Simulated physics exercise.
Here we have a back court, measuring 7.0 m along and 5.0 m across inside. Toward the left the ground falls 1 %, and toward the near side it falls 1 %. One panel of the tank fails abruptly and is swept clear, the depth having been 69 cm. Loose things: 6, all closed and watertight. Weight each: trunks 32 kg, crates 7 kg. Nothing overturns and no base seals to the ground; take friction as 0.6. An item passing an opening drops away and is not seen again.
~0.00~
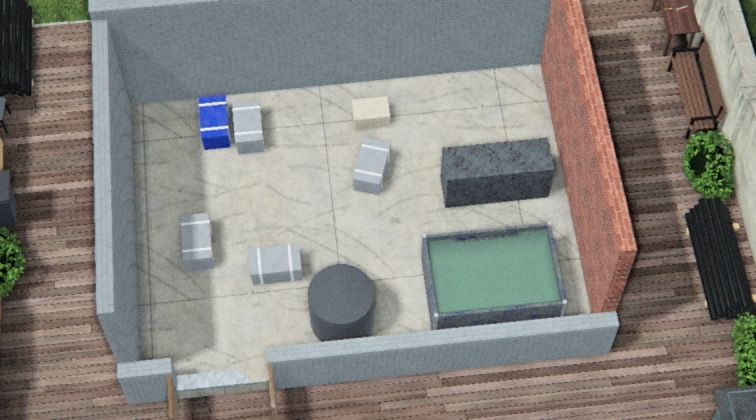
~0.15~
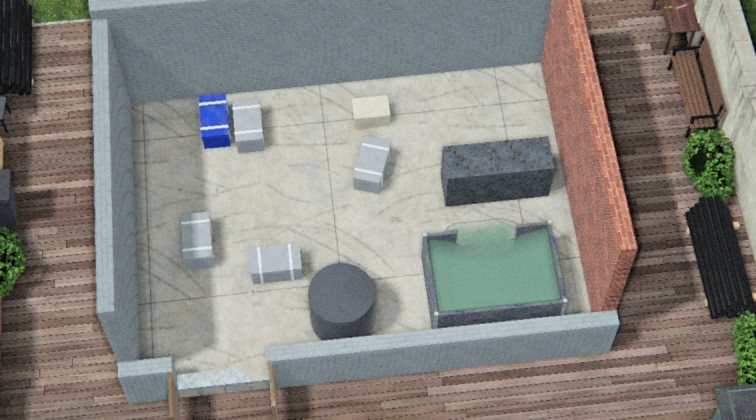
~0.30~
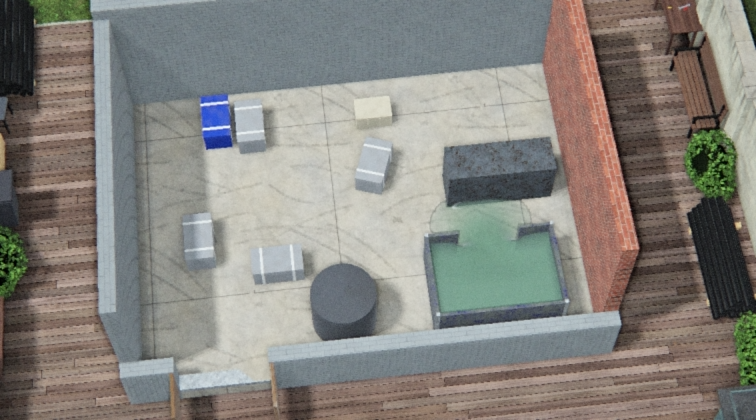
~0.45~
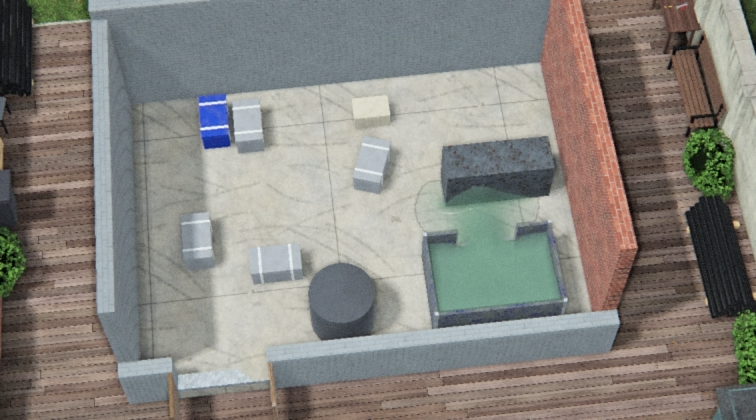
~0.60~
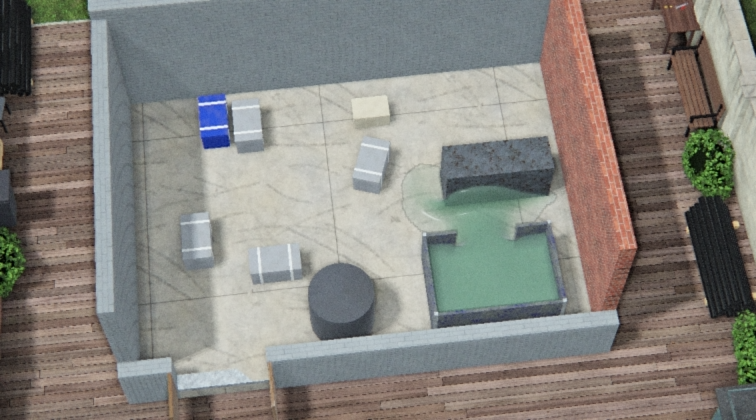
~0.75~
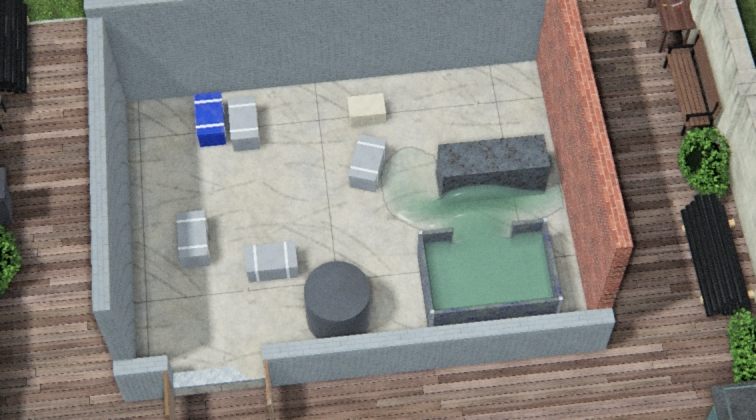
A tank's back panel gives way and green water spreads across the floor around a dark block.
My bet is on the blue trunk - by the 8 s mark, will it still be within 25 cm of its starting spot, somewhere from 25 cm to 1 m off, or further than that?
Still close to its start.
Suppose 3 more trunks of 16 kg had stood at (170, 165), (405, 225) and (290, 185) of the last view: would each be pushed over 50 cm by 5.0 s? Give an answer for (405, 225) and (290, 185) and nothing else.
First far enough, second far enough.
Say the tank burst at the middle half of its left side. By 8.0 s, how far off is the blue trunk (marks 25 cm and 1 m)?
Note: Blue trunk swept well away.
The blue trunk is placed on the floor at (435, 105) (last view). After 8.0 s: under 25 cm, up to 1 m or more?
Well, it rests almost unmoved.
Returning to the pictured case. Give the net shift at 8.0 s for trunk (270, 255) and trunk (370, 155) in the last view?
In that order: 0 cm, 120 cm.
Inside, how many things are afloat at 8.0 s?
1.
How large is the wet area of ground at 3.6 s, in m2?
That flooded area is roughly 27 m2.
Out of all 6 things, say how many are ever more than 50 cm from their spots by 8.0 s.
The number is 2.
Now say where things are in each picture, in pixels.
In the first picture, the blue trunk at (214, 116) rests on the ground; water covers 2.5 m2; 0 of 6 have shifted.
In the second picture, the blue trunk at (214, 115) rests on the ground; water covers 3.1 m2; 0 of 6 have shifted.
In the third picture, the blue trunk at (216, 116) rests on the ground; 3.7 m2 under water; 0 of 6 have shifted.
In the fourth picture, the blue trunk at (214, 115), on the bottom; 4.1 m2 under water; 0 of 6 have shifted.
In the fifth picture, the blue trunk at (213, 115), on the bottom; water covers 4.4 m2; 0 of 6 have shifted.
In the sixth picture, the blue trunk at (209, 113) rests on the ground; 5.0 m2 under water; 0 of 6 have shifted.
After 1.6 s the blue trunk is near (209, 113), 0.0 m from its start, aground; 0 of 6 are out; 0 afloat.
After 3.6 s the blue trunk is near (209, 113), 0.0 m from its start, aground; 0 of 6 are out; 0 afloat.
After 5.6 s the blue trunk is near (209, 113), 0.0 m from its start, aground; 0 of 6 are out; 1 afloat.
After 8.0 s the blue trunk is near (209, 113), 0.0 m from its start, aground; 0 of 6 are out; 1 afloat.
